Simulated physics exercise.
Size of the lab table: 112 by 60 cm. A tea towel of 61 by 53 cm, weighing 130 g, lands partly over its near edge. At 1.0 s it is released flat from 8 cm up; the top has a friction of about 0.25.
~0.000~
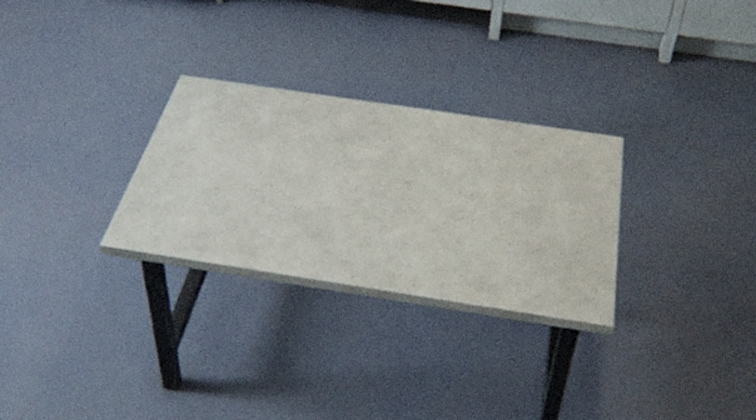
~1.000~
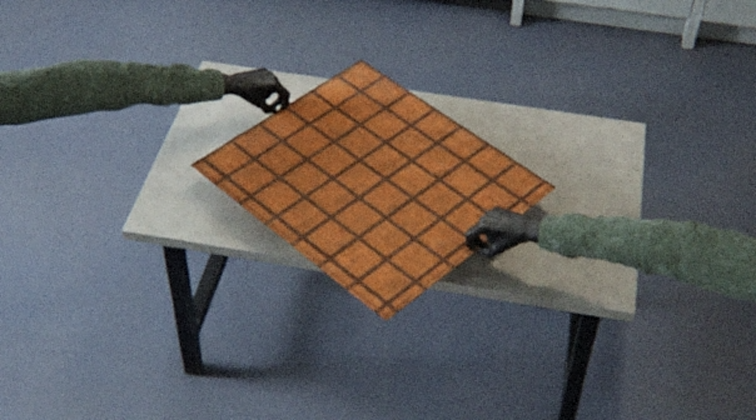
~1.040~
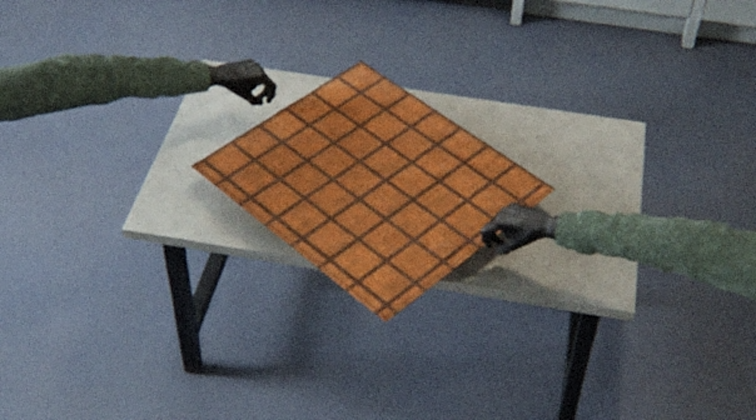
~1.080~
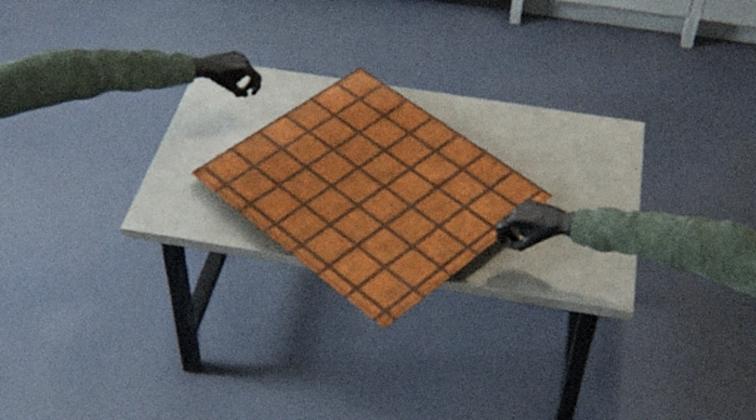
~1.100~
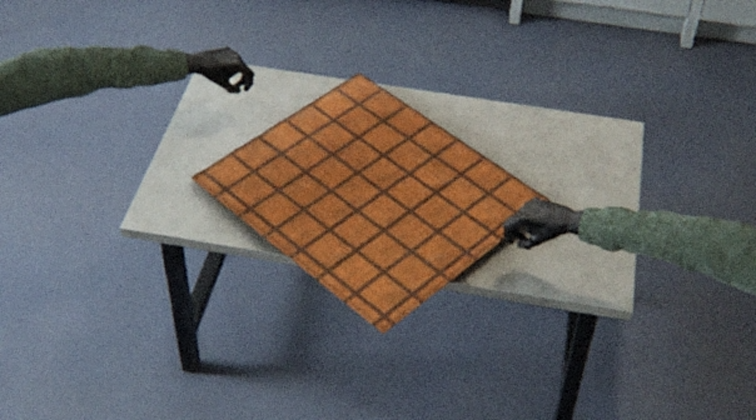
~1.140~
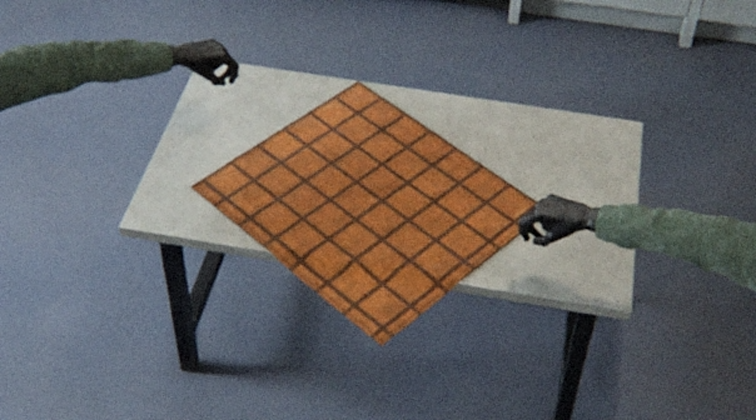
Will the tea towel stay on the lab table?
Yes, it stays.
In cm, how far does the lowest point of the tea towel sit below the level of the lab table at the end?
20 cm or so.
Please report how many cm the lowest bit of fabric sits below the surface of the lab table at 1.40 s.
It hangs about 8 cm below the top.
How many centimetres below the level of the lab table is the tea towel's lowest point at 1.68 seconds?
12 cm, approximately.
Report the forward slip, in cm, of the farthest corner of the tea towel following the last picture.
1 cm.
At 1.4 s, 85 % of the tea towel is still over the top.
At 1.7 s, 85 % of the tea towel is still over the top.
At 1.9 s, 85 % of the tea towel is still over the top.
At 2.2 s, 85 % of the tea towel is still over the top.
At 4.4 s, 85 % of the tea towel is still over the top.
